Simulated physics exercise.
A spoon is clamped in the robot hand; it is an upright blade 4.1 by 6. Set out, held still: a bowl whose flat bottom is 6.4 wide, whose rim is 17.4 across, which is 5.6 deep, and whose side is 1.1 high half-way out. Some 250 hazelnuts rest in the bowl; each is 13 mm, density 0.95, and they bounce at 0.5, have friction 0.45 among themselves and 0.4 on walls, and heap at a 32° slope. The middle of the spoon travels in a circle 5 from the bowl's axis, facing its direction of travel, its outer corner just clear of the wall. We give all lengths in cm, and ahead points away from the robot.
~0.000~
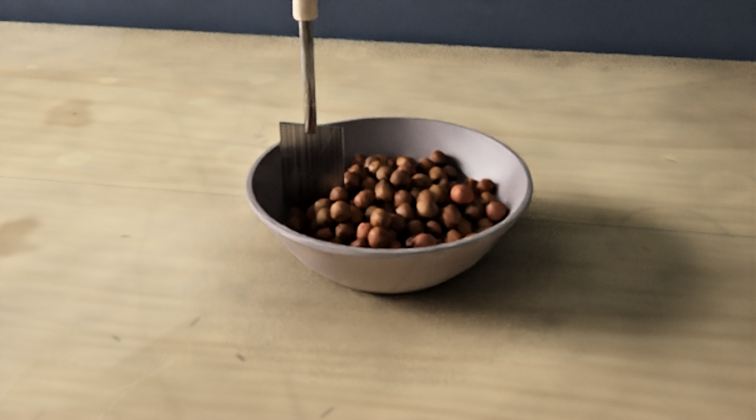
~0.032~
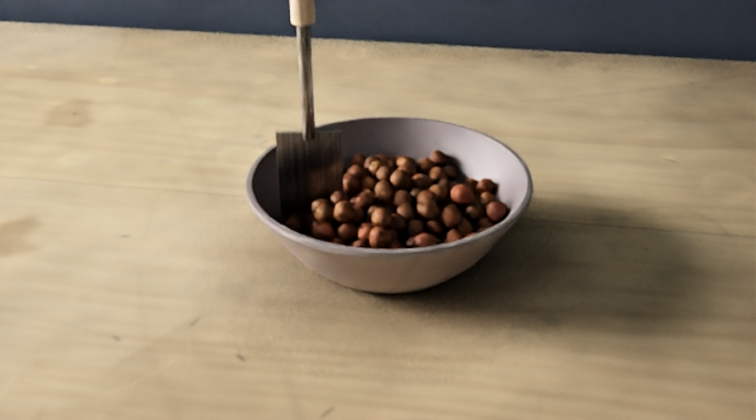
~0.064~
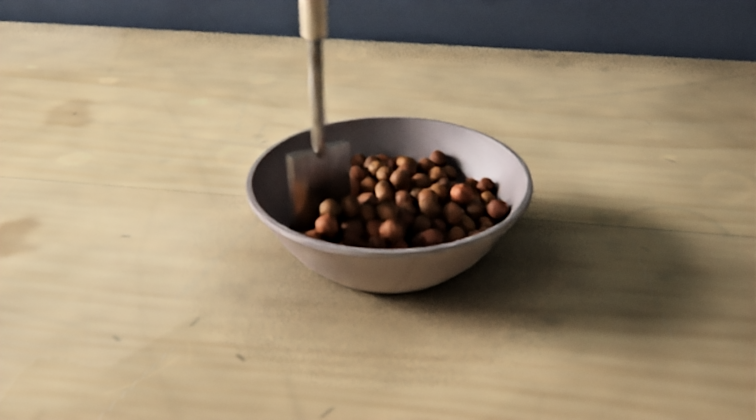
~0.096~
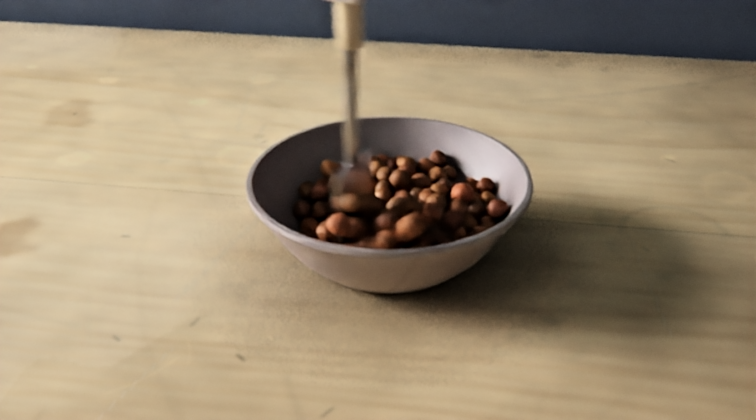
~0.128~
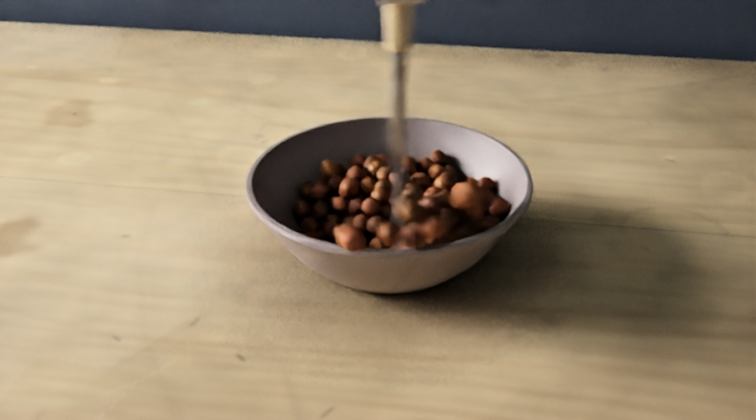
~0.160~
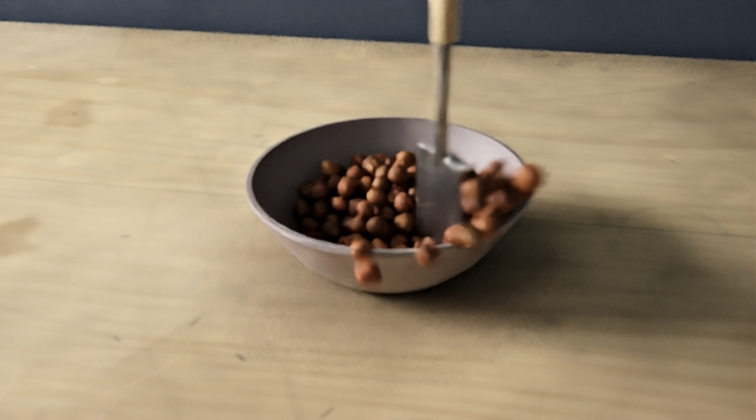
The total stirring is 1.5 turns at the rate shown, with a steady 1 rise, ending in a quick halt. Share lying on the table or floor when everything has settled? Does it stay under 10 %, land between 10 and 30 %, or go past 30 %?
It goes past 30 %.
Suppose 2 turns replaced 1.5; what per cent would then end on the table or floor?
It would be around 45 percent.
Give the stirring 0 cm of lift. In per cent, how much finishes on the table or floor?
Near 45 in a hundred.
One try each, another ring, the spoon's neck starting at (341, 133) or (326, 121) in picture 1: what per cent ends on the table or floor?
Around 35 per cent on the first try, around 50 per cent on the second.
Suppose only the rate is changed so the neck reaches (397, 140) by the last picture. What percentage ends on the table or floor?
Something like 35 percent, roughly.
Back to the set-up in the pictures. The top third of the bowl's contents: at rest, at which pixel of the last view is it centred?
Estimated centre: (397, 214).
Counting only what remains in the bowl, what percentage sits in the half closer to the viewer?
Close to 45 in a hundred.
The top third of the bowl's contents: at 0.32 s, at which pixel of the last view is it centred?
At about (347, 157).
By 0.32 s, 290° round, highest piece 10 above the table; 195 in the bowl, 18 on the table or floor, 34 in flight or on the tool.
By 0.48 s, 84° round, highest piece 8 above the table; 164 in the bowl, 70 on the table or floor, 13 in flight or on the tool.
By 0.76 s, 180° round, highest piece 4 above the table; 154 in the bowl, 93 on the table or floor.
By 1.46 s, 180° round, highest piece 4 above the table; 154 in the bowl, 93 on the table or floor.
Final count, 154 in the bowl, 93 on the table or floor. That is 38 % on the table or floor.
